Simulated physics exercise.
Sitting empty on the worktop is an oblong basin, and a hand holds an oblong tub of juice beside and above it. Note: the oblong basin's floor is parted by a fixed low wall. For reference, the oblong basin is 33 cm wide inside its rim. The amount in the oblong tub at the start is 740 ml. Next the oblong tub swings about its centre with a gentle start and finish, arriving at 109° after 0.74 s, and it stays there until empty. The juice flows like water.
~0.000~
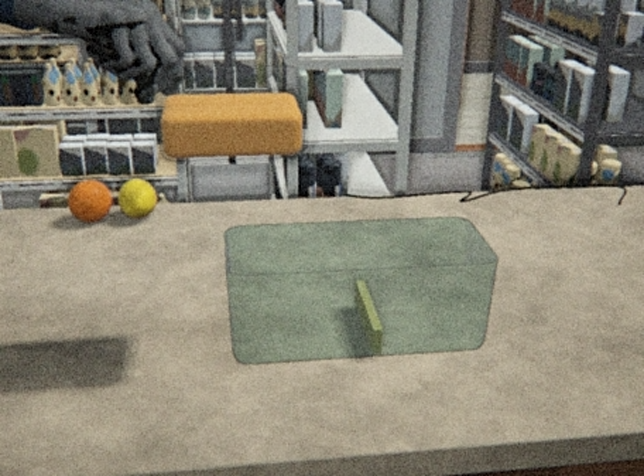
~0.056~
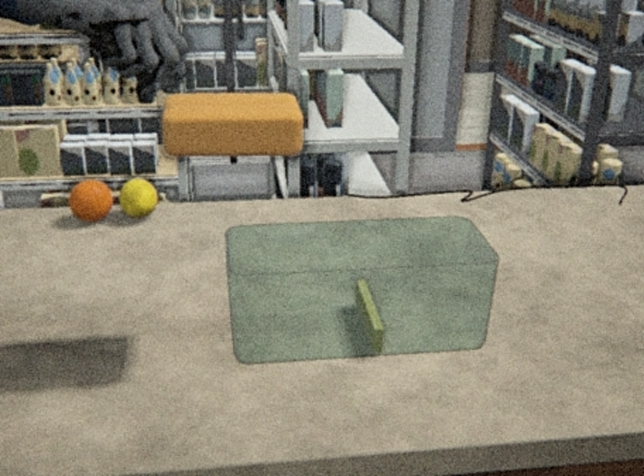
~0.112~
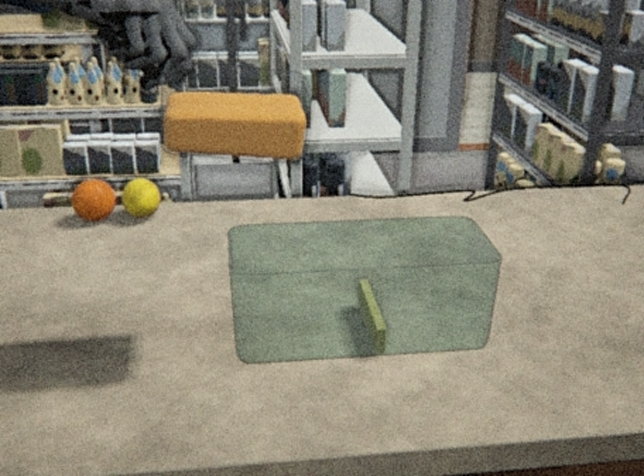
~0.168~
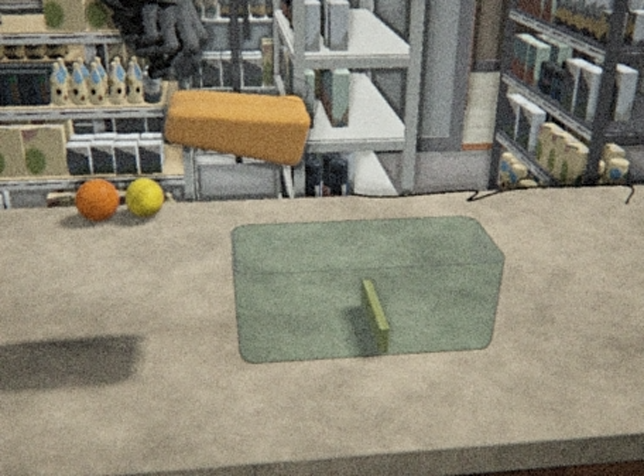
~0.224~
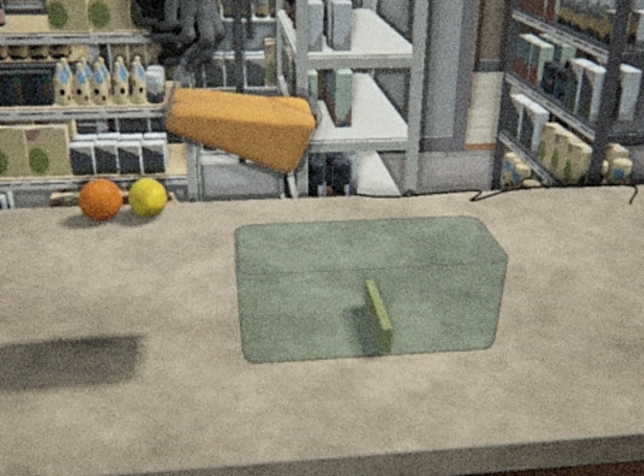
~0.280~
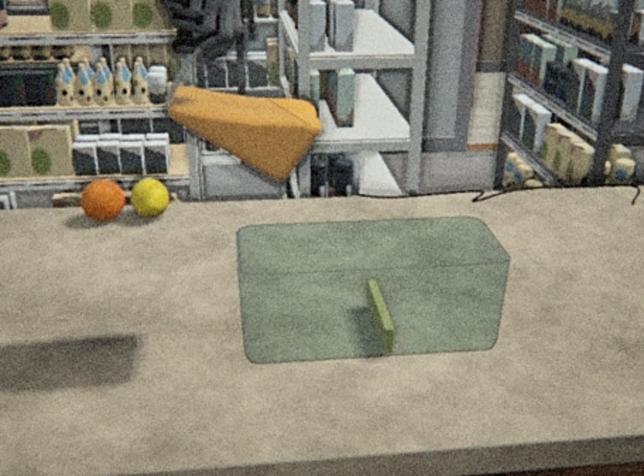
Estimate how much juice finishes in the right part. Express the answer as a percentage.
I would say 22 per cent.
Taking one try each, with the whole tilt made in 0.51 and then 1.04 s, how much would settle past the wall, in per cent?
Roughly 25 per cent the first time and 25 per cent the second.
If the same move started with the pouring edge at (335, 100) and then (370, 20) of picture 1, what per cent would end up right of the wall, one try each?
40 per cent first, 60 per cent second.
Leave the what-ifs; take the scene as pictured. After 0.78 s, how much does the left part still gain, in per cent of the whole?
It comes to some 2 per cent.
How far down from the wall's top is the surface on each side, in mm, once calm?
Left about 12 mm, while the right is about 26 mm.
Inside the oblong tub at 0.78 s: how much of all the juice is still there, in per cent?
6 in a hundred, give or take.
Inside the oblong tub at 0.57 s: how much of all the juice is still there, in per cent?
I'd put it near 22 percent.
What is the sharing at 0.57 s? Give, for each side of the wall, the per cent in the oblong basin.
I'd say some 26 on the left and some 2 on the right.
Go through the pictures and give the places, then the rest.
In the first picture, it leans 0°; its right rim is at (300, 79); the juice meets the walls at (163, 107) and (298, 104); the oblong basin's rim runs from (226, 251) to (483, 240); the wall's top is at (368, 305).
In the second picture, it leans 2°; its right rim is at (302, 80); the juice meets the walls at (163, 106) and (299, 104).
In the third picture, it leans 6°; its right rim is at (307, 85); the juice meets the walls at (167, 104) and (302, 105).
In the fourth picture, it leans 13°; its right rim is at (312, 94); the juice meets the walls at (169, 103) and (306, 107).
In the fifth picture, it leans 23°; its right rim is at (317, 106); the juice meets the walls at (171, 99) and (312, 109).
In the sixth picture, it leans 34°; its right rim is at (317, 121); the juice meets the walls at (171, 96) and (318, 112); 1 per cent is over the edge.
After 0.57 s the tilt is 95° and 21 per cent is still to pour, 26 is left of the wall and 2 right of it.
After 0.78 s the tilt is 109° and 6 per cent is still to pour, 70 is left of the wall and 12 right of it.
After 1.00 s the tilt is 109° and 0 per cent is still to pour, 72 is left of the wall and 20 right of it.
After 1.24 s the tilt is 109° and 0 per cent is still to pour, 72 is left of the wall and 22 right of it.
In the end 72 per cent lies left of the wall, 22 right of it and 6 outside.
